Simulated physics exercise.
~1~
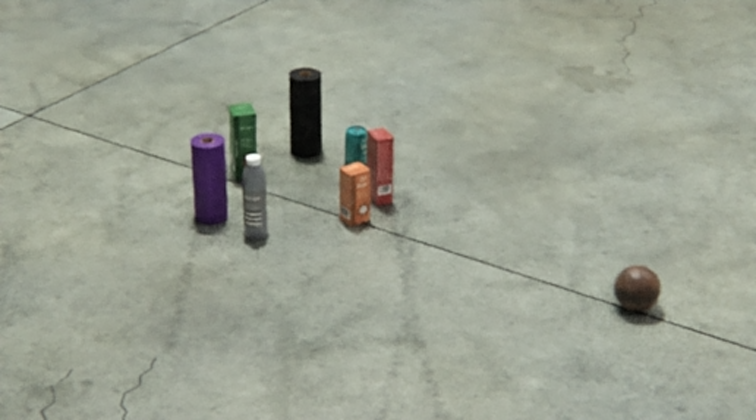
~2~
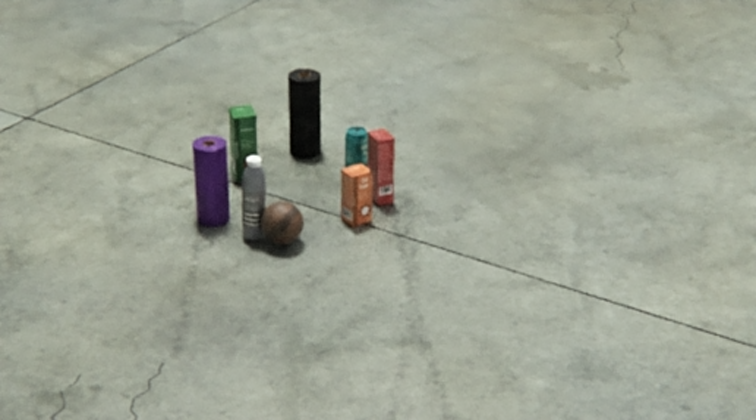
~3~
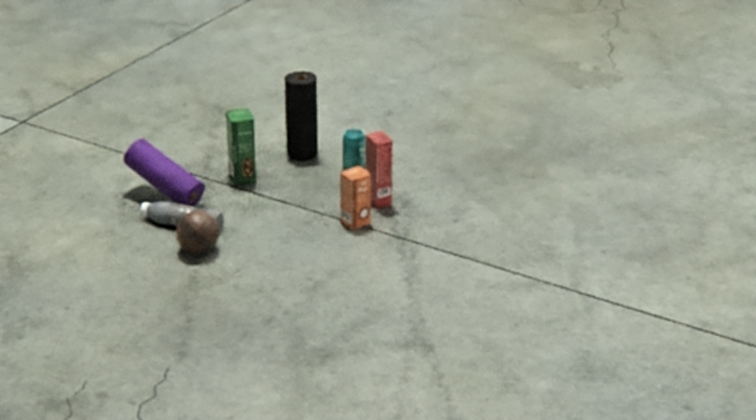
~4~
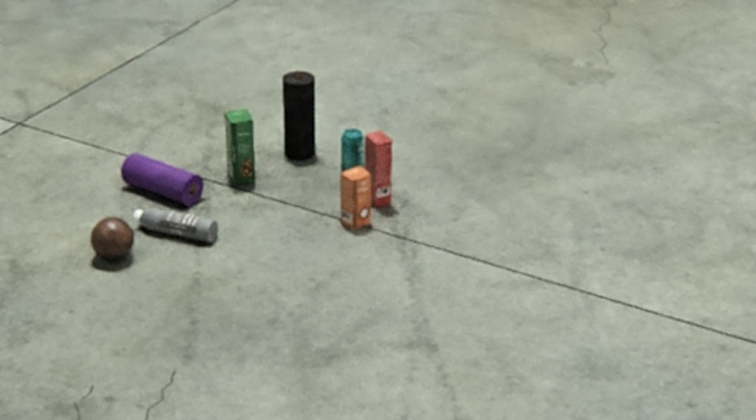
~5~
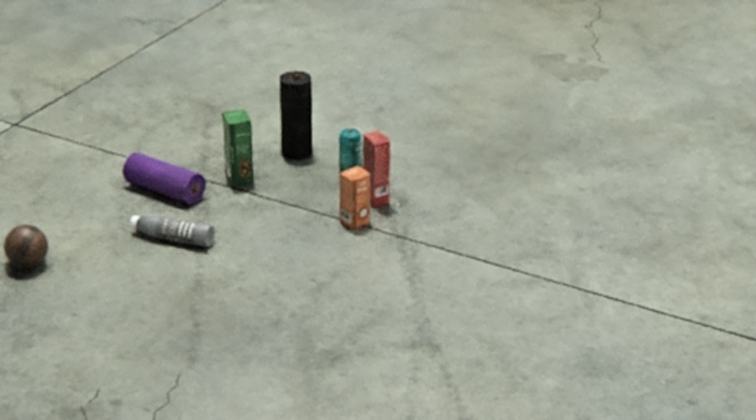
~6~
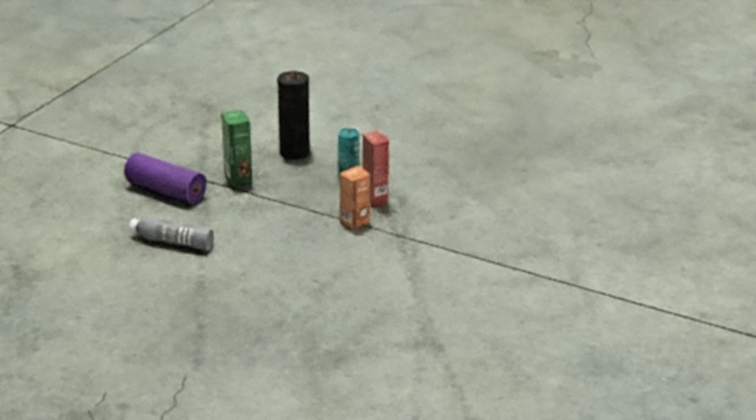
A brown ball rolls leftward across a grey concrete floor toward a loose group of upright rolls, cartons, a can and a grey bottle. It passes in front of the orange carton and reaches the grey bottle. The bottle goes over, and the purple roll beside it topples to the left as well. The ball keeps rolling left past the two fallen things and leaves the view. At the end the purple roll and grey bottle lie on their sides, while the black roll, the green, red and orange containers and the turquoise can still stand.
